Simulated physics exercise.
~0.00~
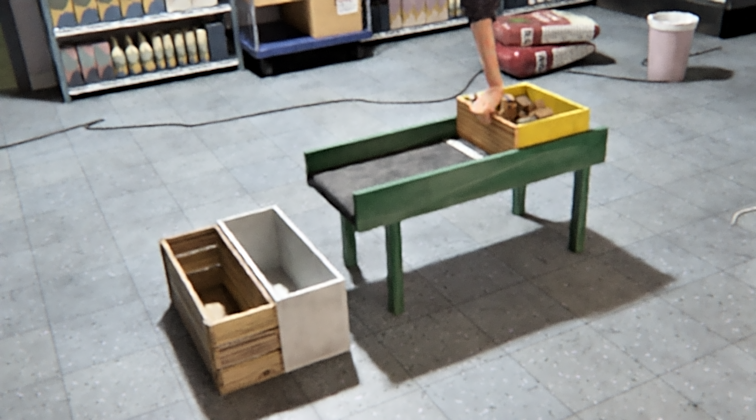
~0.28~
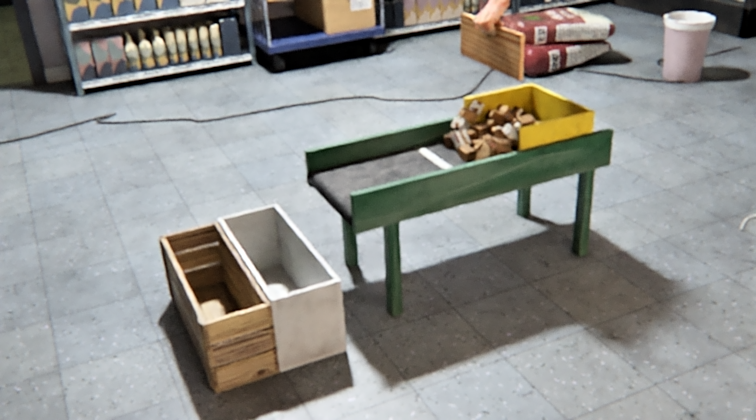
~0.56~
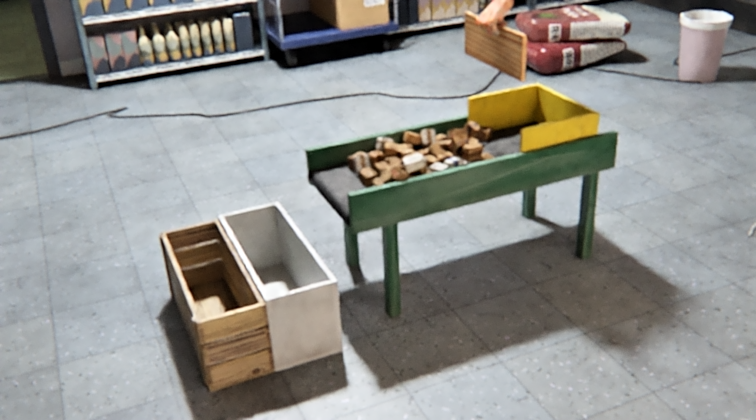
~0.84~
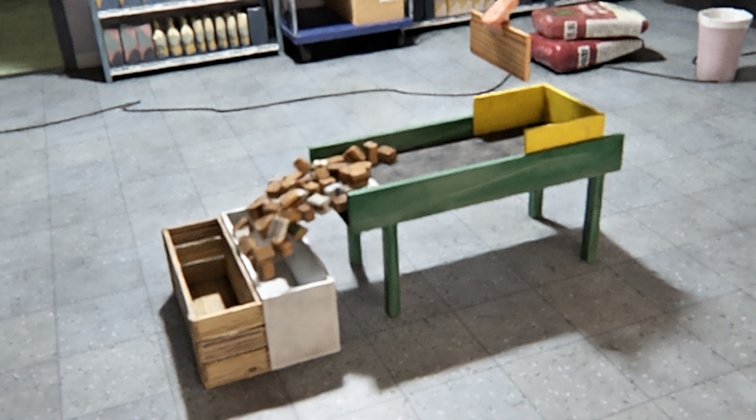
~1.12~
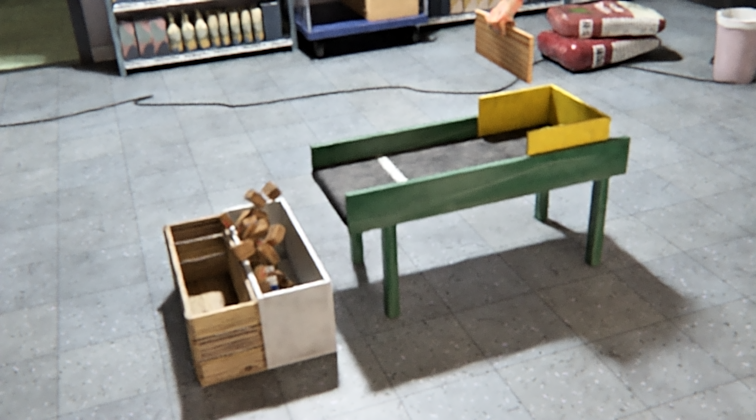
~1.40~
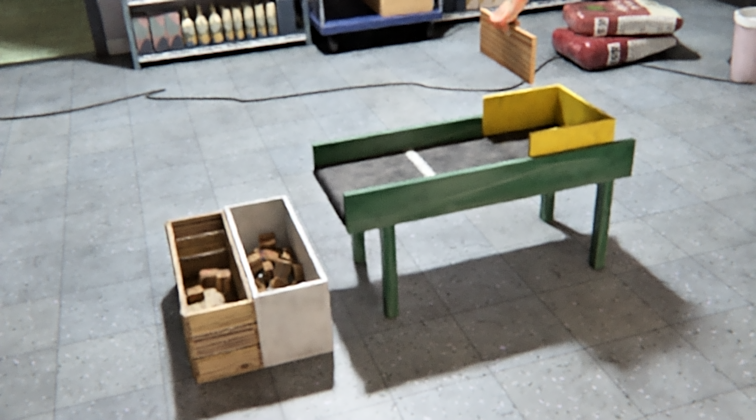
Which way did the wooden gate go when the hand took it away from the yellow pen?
The gate went up, leaving the front of the yellow pen open.
On a shop's grey tiled floor, a hand lifted a wooden gate from a yellow pen, and a green-sided conveyor carried a heap of little brown blocks left until they tumbled off, most landing in the white tub and a few in the wooden tote.
